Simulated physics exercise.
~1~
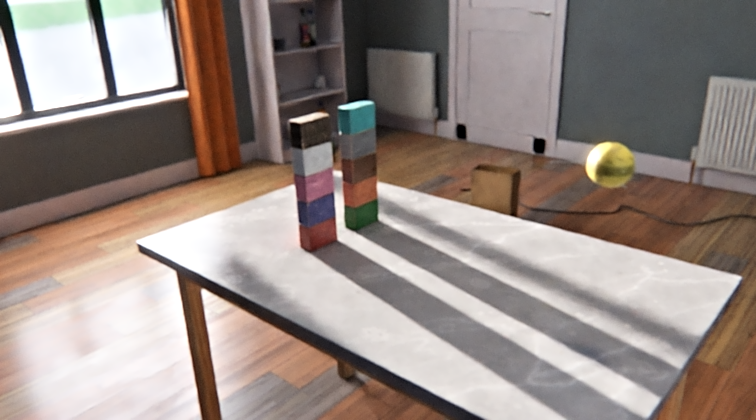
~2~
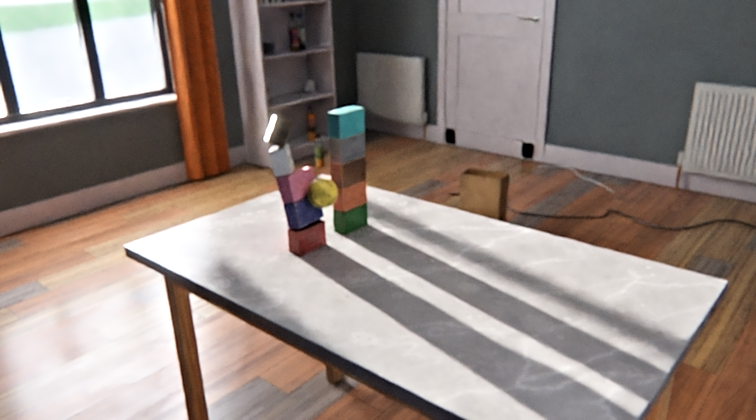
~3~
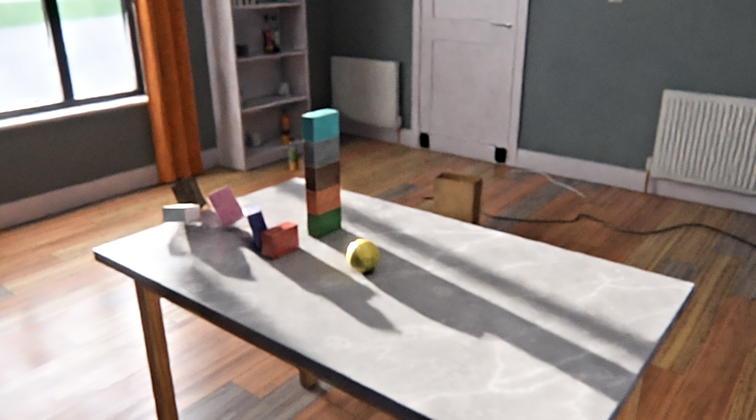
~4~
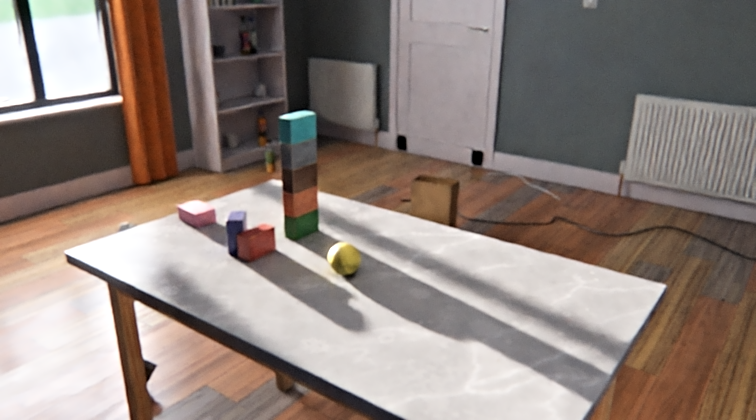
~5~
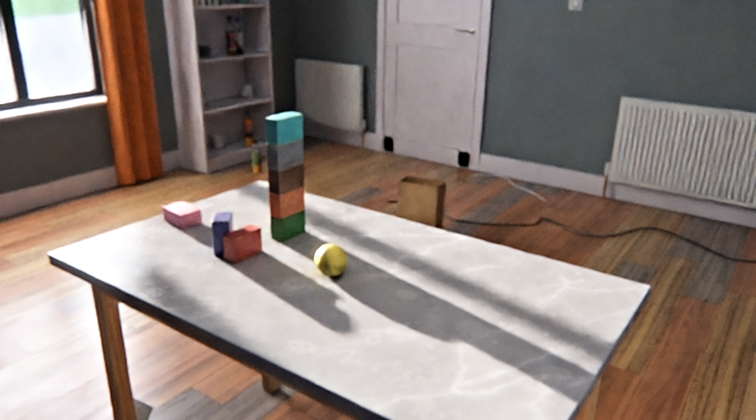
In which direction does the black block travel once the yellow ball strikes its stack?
The black block moves down, tumbling from its stack and dropping off the table.
In the video, a yellow ball flies left into one of two block stacks on a table, knocking its upper blocks leftward. The black and white blocks drop off the table, while the pink and blue ones lie near the red block and the turquoise-topped stack stays standing.
